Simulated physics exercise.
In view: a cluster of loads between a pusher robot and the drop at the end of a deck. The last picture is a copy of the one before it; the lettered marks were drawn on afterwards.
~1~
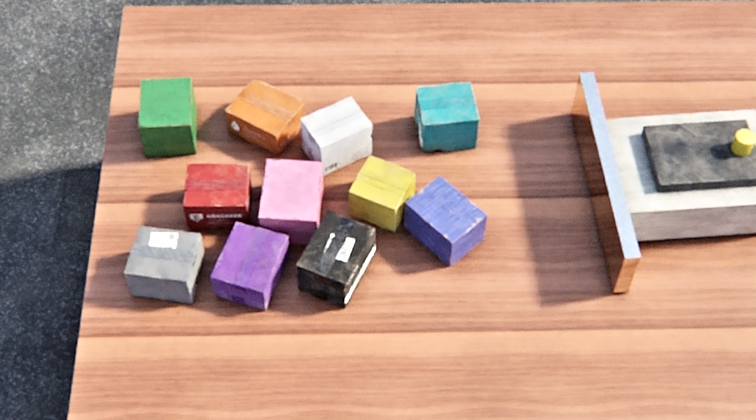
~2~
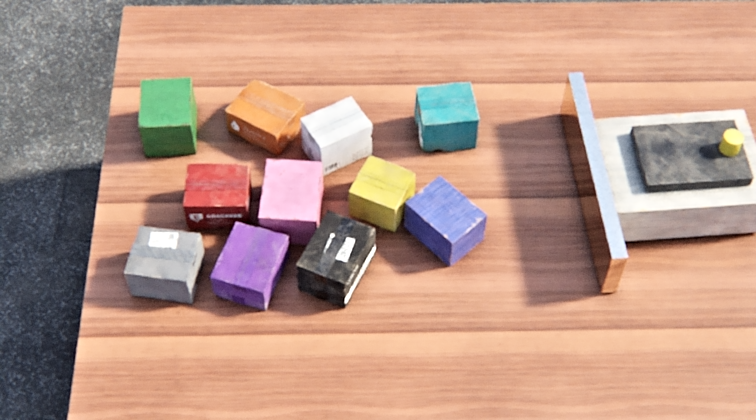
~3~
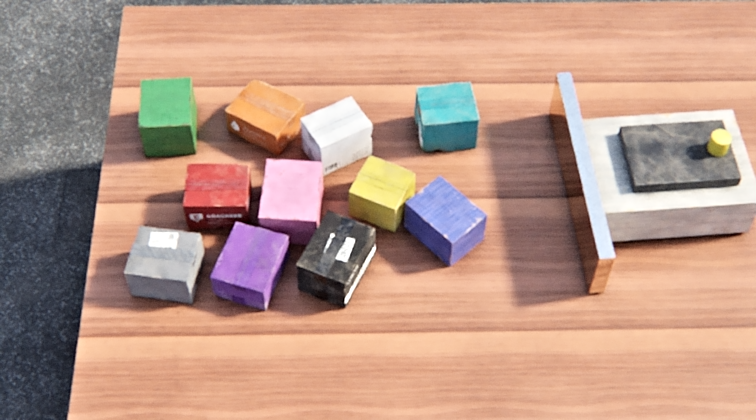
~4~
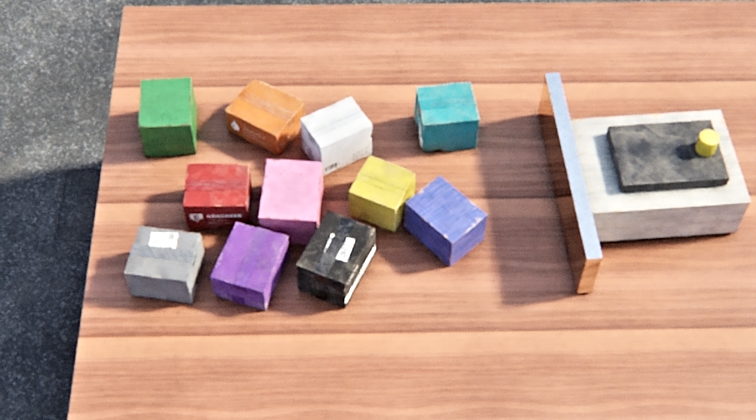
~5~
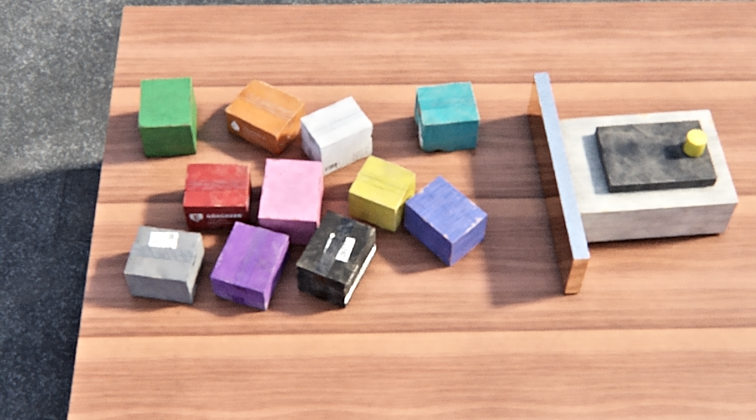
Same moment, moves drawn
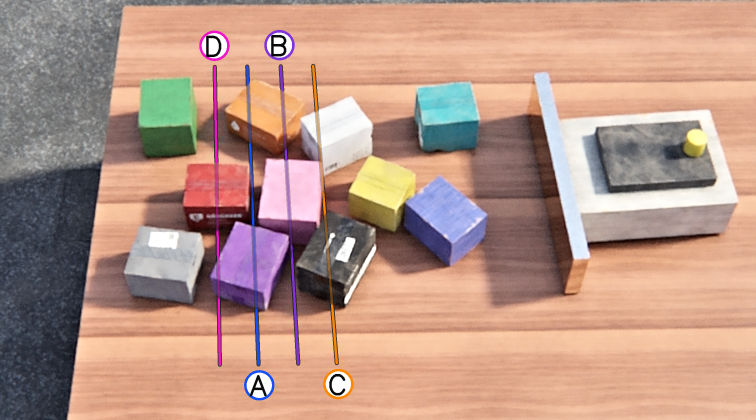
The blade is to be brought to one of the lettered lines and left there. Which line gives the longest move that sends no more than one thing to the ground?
Up to line A.
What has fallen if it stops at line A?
It is the grey parcel.
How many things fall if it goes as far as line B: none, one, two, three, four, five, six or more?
By then, none.
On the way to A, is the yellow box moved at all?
Yes.
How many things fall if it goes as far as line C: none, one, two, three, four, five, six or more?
In all, none.
On the marked copy, A at (252, 202); B at (289, 202); C at (324, 201); D at (217, 203).
Taking A. A third of the way, robot (537, 156); turquoise parcel (401, 118); blue crate (408, 224).
Two thirds of the way, robot (427, 157); grey parcel (145, 272); red parcel (175, 187).
When it is over, robot (344, 158); grey parcel over the edge; green crate (113, 115); one fallen.
As for the rest, B is within the limit but short; C is within the limit but short; D drops three.
